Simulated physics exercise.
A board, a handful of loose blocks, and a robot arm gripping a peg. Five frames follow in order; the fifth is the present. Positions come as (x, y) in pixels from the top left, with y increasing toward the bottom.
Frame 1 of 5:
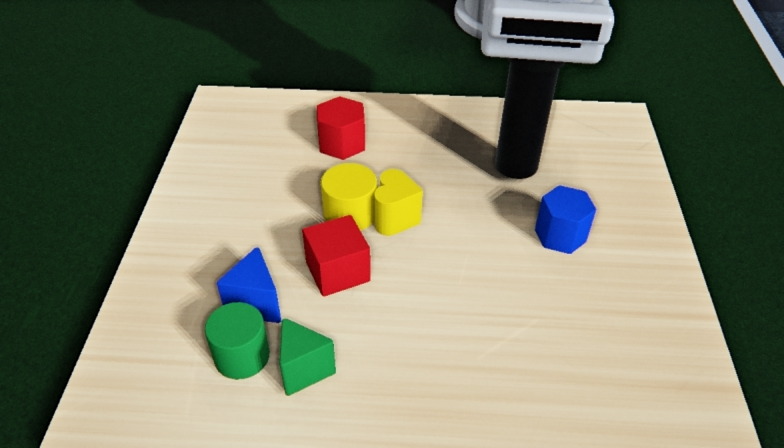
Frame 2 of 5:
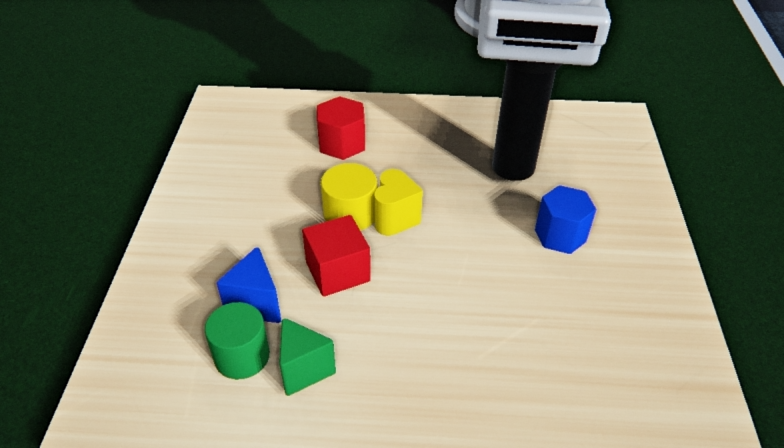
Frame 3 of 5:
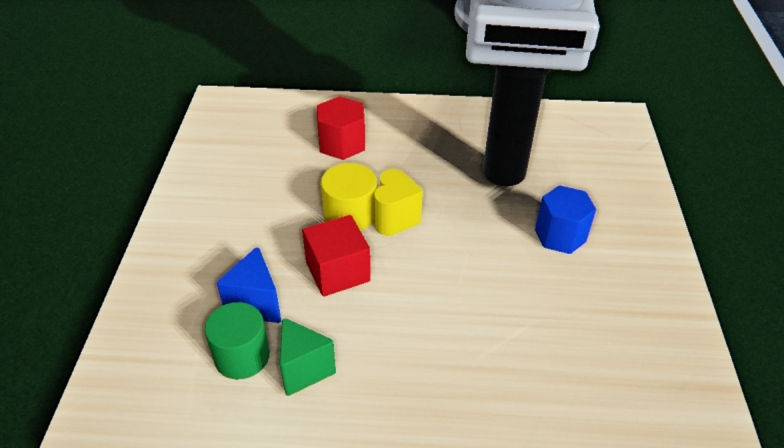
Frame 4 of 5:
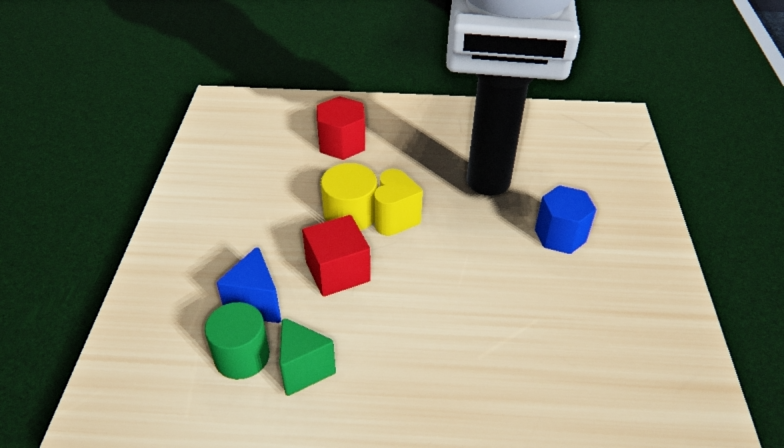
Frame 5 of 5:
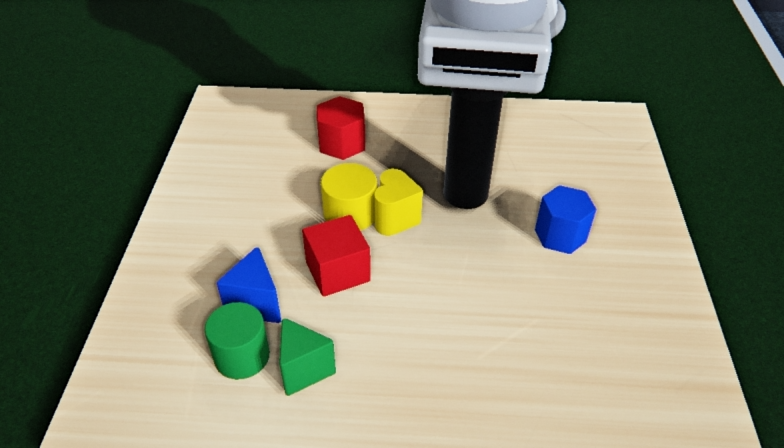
At first, a robot arm holds a dark peg upright near the back of a wooden board, between scattered red, yellow, green and blue blocks and a lone blue one on the right. The peg edges left, then moves further left and slightly forward toward the yellow blocks, while every block stays still.
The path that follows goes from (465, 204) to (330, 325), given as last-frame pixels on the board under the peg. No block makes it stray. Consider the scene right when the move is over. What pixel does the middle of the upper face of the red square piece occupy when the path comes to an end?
It will end up at (308, 246).
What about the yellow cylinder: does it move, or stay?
Moved off its spot.
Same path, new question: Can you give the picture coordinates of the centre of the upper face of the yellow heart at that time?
The middle of its upper face should be somewhere near (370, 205).
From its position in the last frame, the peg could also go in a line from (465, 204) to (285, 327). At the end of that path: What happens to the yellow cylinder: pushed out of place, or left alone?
Put simply, it goes somewhere else.
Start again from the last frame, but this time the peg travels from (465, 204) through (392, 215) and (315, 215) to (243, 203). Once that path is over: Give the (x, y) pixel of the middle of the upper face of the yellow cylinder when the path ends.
Just about (190, 161).
On the path given first. One third of the way, peg at (425, 231); yellow cylinder at (339, 178); yellow heart at (380, 195), turned 30° clockwise.
Two thirds of the way, peg at (380, 271); red square piece at (326, 241), turned 20° clockwise; yellow cylinder at (337, 177); yellow heart at (370, 205), turned 75° clockwise.
At the end, peg at (329, 315); green three-sided block in place; red square piece at (308, 246), turned 60° clockwise; yellow cylinder at (337, 177); yellow heart at (370, 205), turned 75° clockwise.
